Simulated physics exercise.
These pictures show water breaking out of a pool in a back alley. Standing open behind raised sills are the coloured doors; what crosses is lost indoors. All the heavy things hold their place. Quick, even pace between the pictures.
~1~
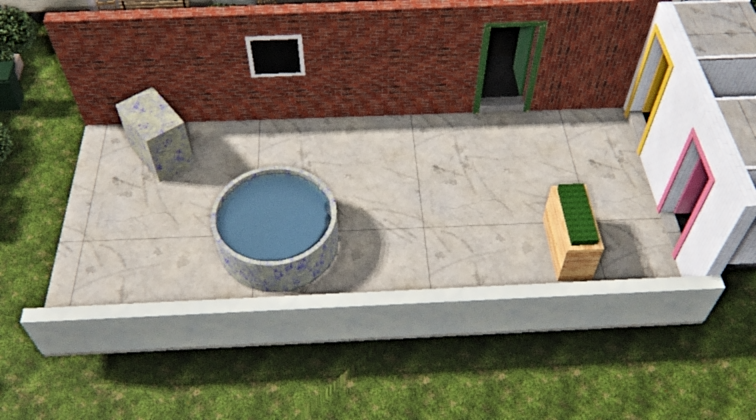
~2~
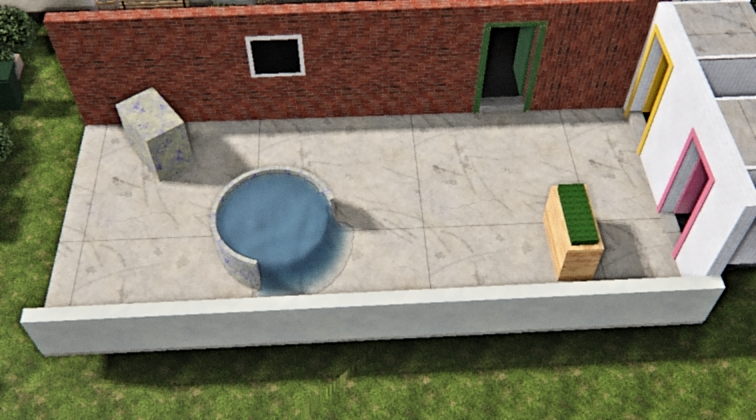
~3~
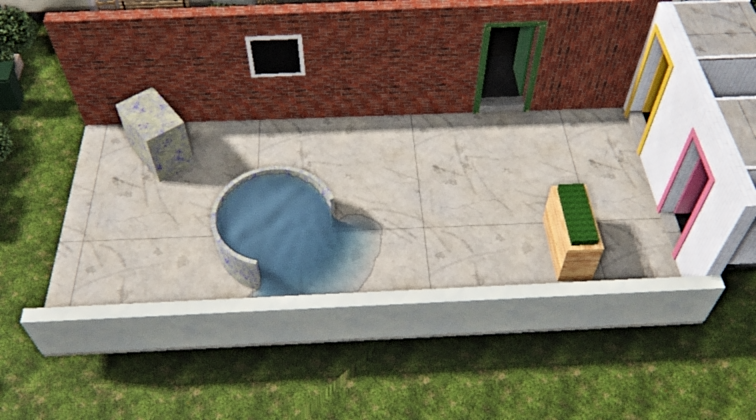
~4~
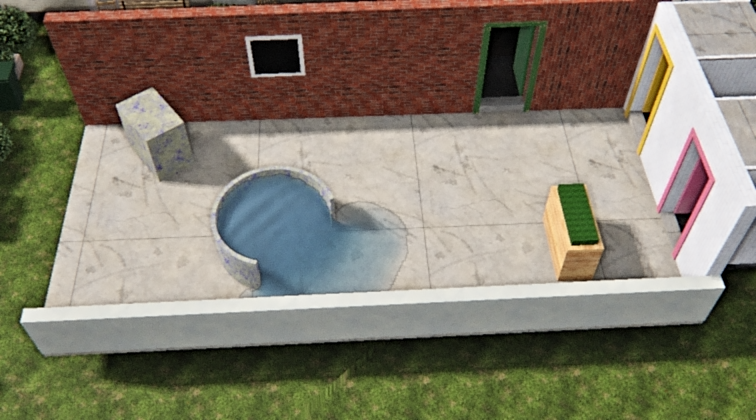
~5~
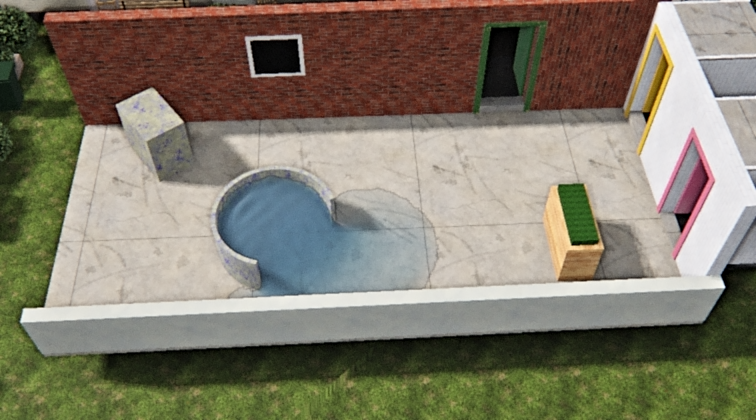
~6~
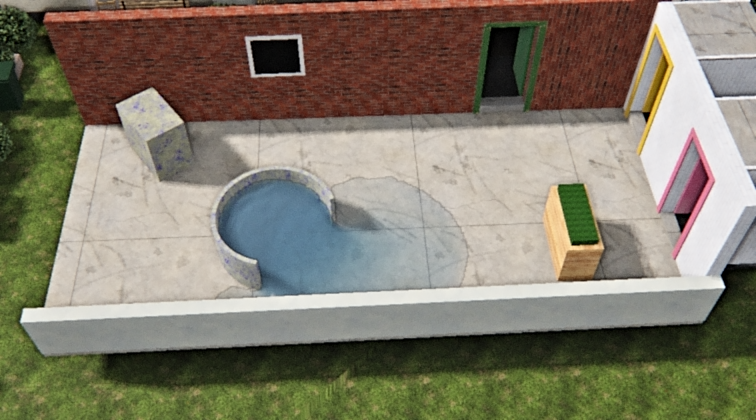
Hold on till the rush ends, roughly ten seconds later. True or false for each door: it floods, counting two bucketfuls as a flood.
Green door - false; yellow door - false; pink door - true.
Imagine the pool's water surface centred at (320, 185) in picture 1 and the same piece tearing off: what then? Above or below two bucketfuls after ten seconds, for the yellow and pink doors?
In short: The yellow door stays under, the pink door is over.
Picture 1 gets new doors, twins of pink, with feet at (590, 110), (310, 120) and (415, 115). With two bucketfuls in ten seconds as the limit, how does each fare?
Exceeds it; stays within it; stays within it.
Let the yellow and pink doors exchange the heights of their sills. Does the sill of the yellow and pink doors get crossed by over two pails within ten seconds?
Result - yellow crosses the line, pink never crosses the line.
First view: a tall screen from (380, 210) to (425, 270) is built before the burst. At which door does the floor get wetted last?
That's the door marked yellow, I reckon.
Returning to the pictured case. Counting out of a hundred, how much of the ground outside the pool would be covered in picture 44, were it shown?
Some 65 in a hundred.
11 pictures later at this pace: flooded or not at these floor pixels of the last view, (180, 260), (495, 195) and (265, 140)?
Lab note, in the order given: Wet through, wet through, unwetted.
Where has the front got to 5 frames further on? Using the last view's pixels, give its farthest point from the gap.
Look around (624, 304).
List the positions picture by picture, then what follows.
The first frame shows the round pool at (274, 216) is whole and still.
In the second frame, the front is at a hidden place, out from the gap at (318, 263).
In the third frame, the front is at (370, 223), out from the gap at (318, 266).
In the fourth frame, the front is at (394, 219), out from the gap at (318, 267).
In the fifth frame, water pours out at (318, 268) and has run to (420, 218).
In the sixth frame, water pours out at (318, 268) and has run to (455, 230).
A moment on, water covers 30 % of the floor; the green door not reached, the yellow door not reached, the pink door not reached.
Next, water covers 40 % of the floor; the green door not reached, the yellow door not reached, the pink door not reached.
Then, water covers 65 % of the floor; the green door wet at the sill, nothing in, the yellow door wet at the sill, nothing in, the pink door under two buckets in.
Later, water covers 65 % of the floor; the green door wet at the sill, nothing in, the yellow door under two buckets in, the pink door over two buckets in.
In the end, water covers 75 % of the floor; the green door wet at the sill, nothing in, the yellow door under two buckets in, the pink door over two buckets in.
